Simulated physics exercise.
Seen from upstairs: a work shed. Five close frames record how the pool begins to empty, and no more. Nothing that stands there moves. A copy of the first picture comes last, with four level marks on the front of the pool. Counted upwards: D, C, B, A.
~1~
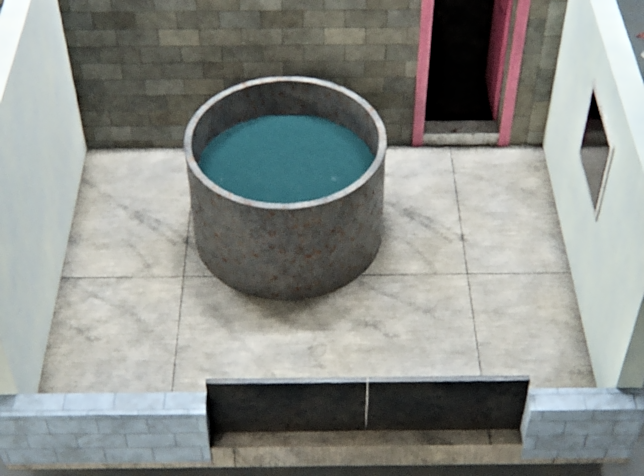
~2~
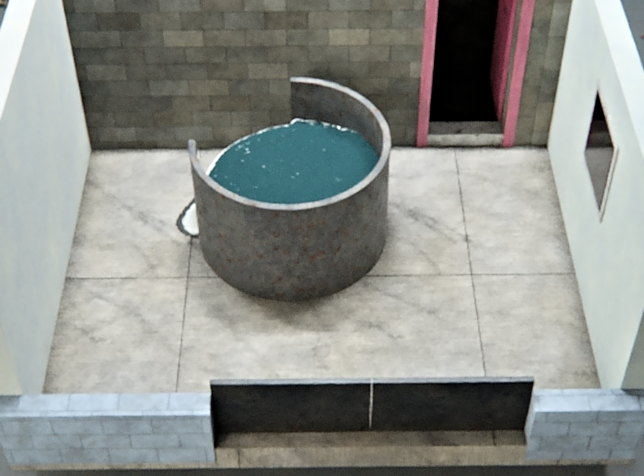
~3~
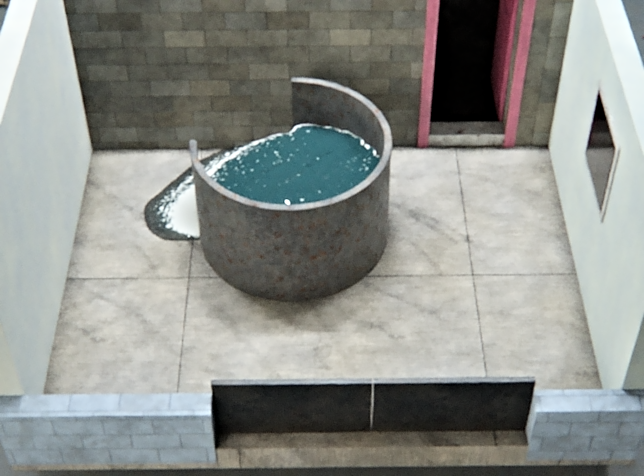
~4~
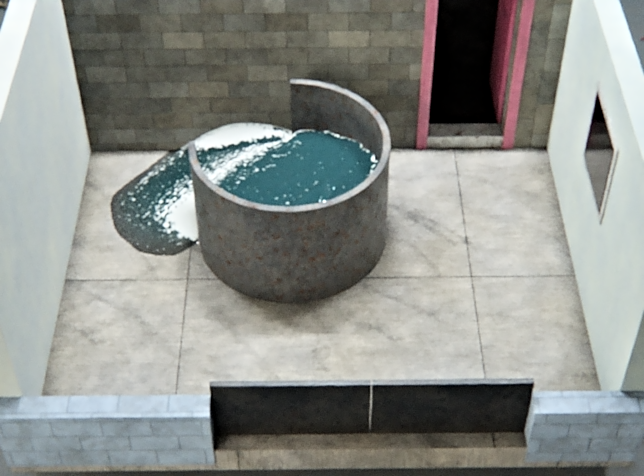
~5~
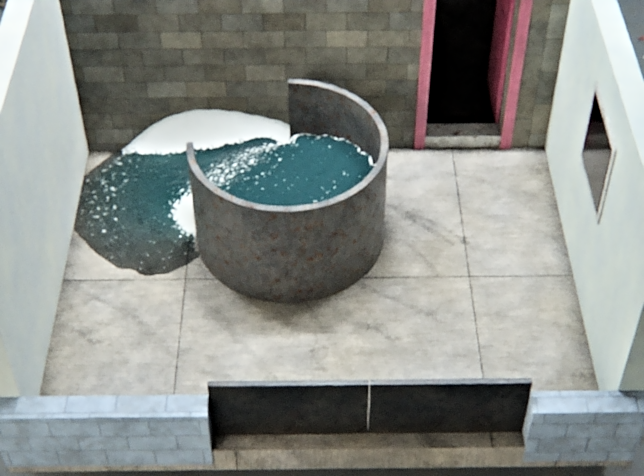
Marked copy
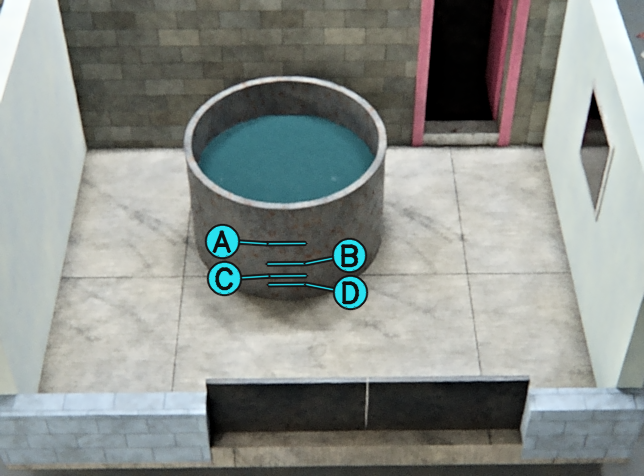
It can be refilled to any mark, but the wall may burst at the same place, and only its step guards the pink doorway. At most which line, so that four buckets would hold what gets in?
It is A.
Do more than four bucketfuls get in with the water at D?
No, not at all.
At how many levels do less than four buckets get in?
All of them.
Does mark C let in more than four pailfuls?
No, that is safe.
On the marked copy, A at (285, 243); B at (286, 263); C at (287, 275); D at (287, 284); from the bottom up D, C, B, A.
With A, a splash gets over, under a bucket.
With B, nothing gets over.
With C, nothing gets over.
With D, nothing gets over.
